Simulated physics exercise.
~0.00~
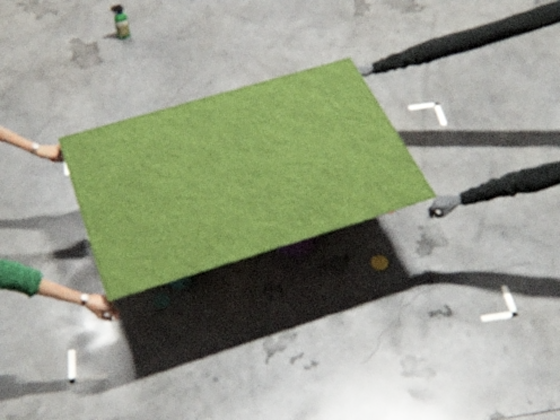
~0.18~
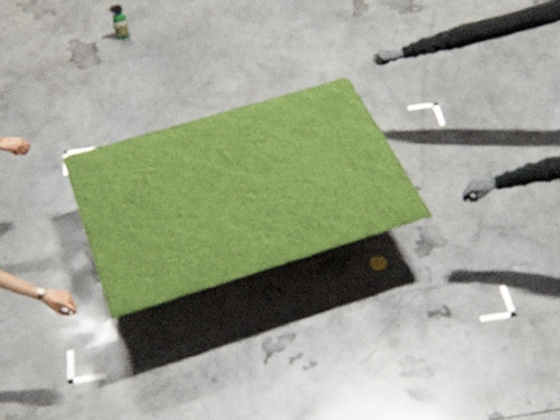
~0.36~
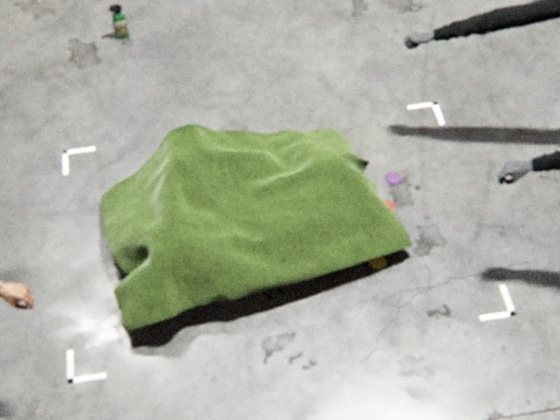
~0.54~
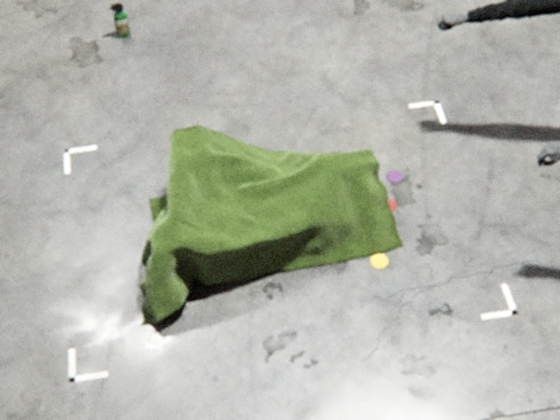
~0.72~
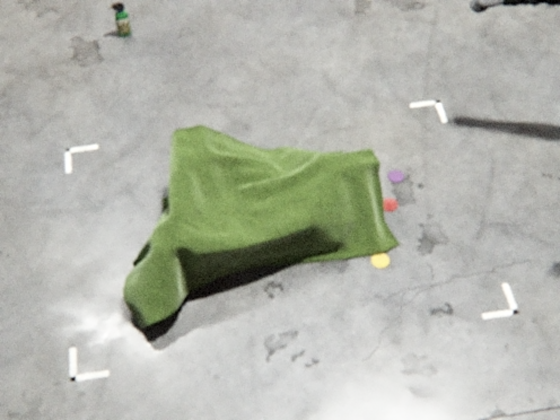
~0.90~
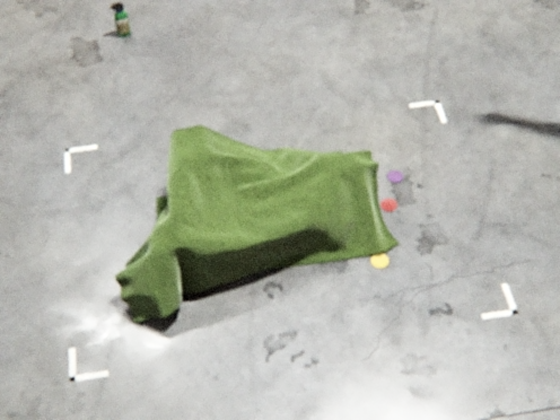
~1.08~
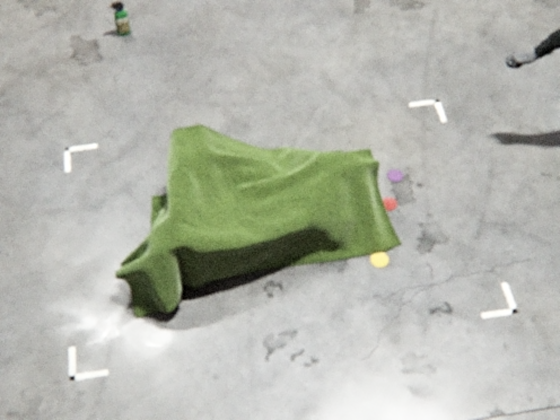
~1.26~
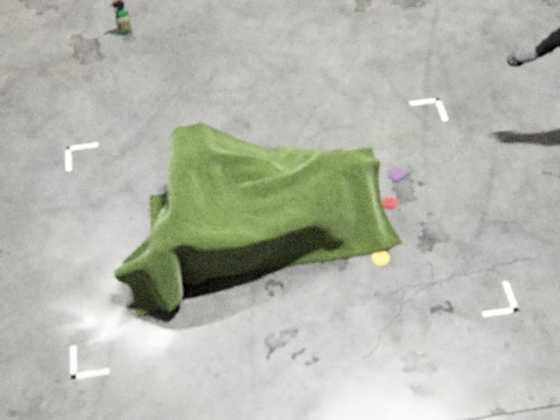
The video shows hands on both sides holding a green sheet level above a grey floor, then letting go and withdrawing as it drops and drapes over hidden objects, settling in a crumpled heap with purple, red and yellow discs uncovered along its right side.
